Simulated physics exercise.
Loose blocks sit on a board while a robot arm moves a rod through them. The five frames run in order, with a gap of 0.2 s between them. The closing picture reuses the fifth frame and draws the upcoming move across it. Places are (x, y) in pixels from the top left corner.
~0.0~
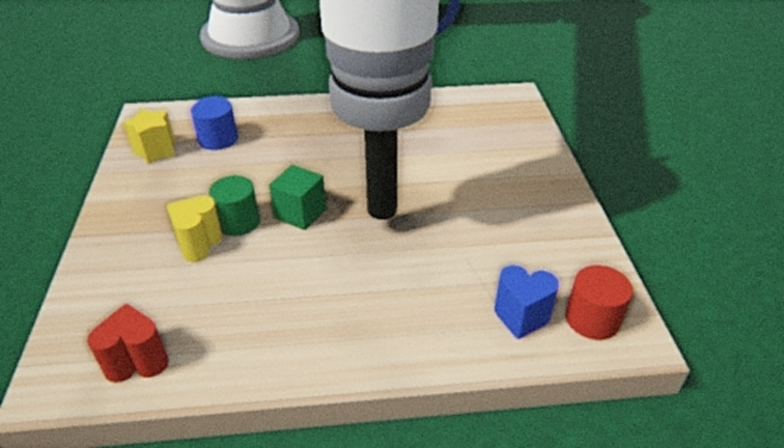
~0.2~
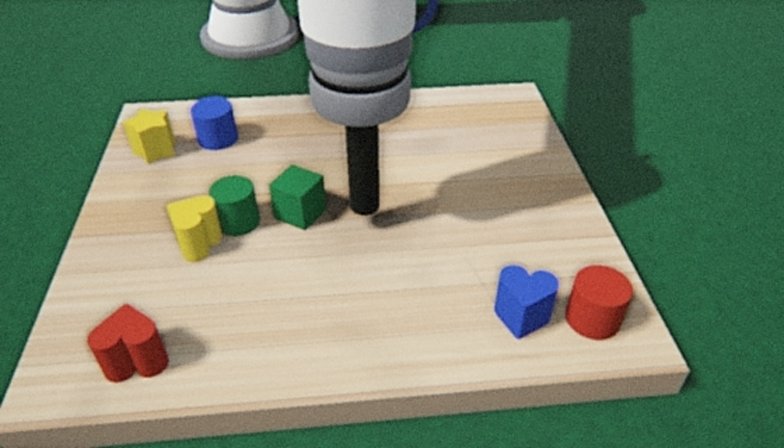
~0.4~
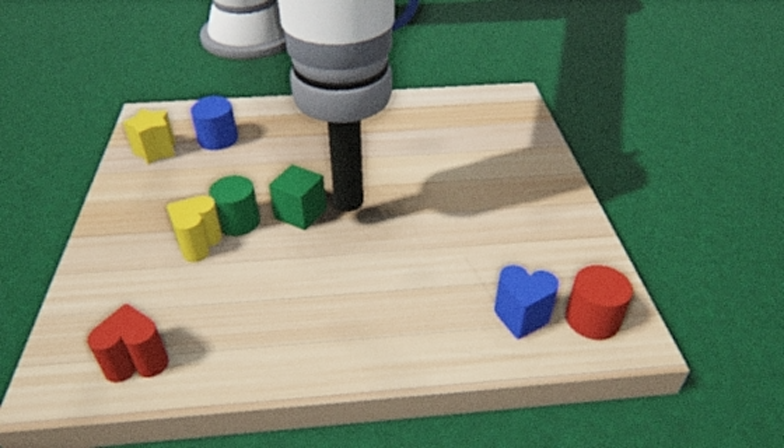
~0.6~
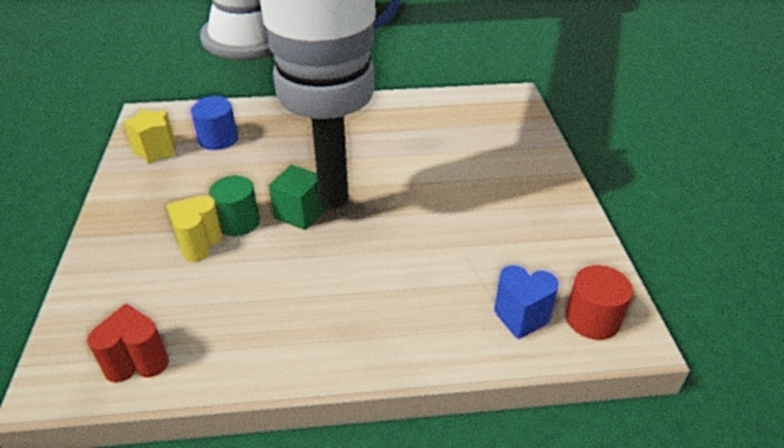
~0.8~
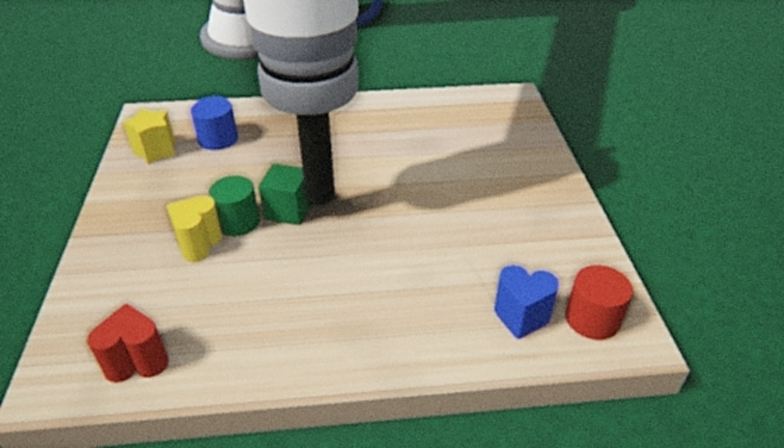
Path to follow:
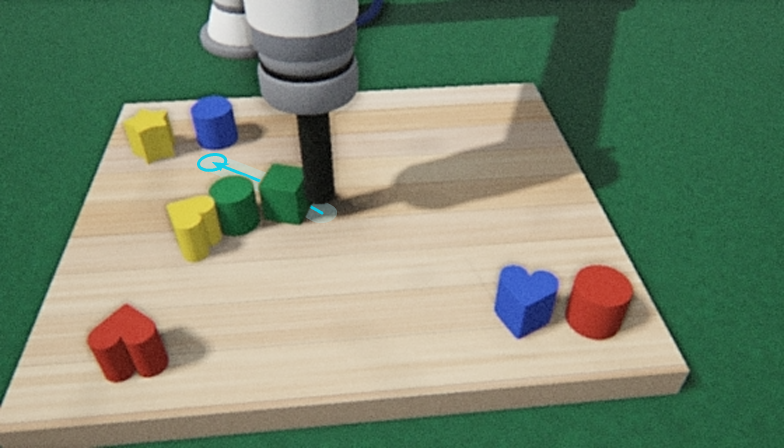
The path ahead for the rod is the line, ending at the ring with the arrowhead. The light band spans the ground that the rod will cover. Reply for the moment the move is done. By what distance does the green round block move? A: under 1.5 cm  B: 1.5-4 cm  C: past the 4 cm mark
B - 1.5-4 cm.
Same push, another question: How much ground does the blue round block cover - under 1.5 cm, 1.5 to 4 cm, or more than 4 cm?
Short of 1.5 cm.
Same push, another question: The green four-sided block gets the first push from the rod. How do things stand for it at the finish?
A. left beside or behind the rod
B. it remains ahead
A: Left beside or behind the rod.
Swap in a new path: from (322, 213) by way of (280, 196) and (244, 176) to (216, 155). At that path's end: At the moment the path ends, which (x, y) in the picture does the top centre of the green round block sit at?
Its top middle will sit at (196, 191).
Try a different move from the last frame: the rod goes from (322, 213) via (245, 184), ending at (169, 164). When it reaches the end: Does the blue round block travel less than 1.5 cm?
In short: Yes.
The drawn path runs from (322, 213) by way of (286, 193) and (249, 177) to (212, 162).
The first path, step by step. One third of the way, rod (283, 176); yellow heart block (176, 215), turned 25° anticlockwise; green round block (211, 189); green four-sided block (245, 169), turned 60° anticlockwise.
Two thirds of the way, rod (245, 160); yellow heart block (173, 217), turned 30° anticlockwise; green round block (207, 190); green four-sided block (237, 168), turned 75° anticlockwise.
At the end, rod (208, 146); yellow heart block (173, 217), turned 30° anticlockwise; blue round block not moved; green round block (207, 190); green four-sided block (237, 168), turned 75° anticlockwise.
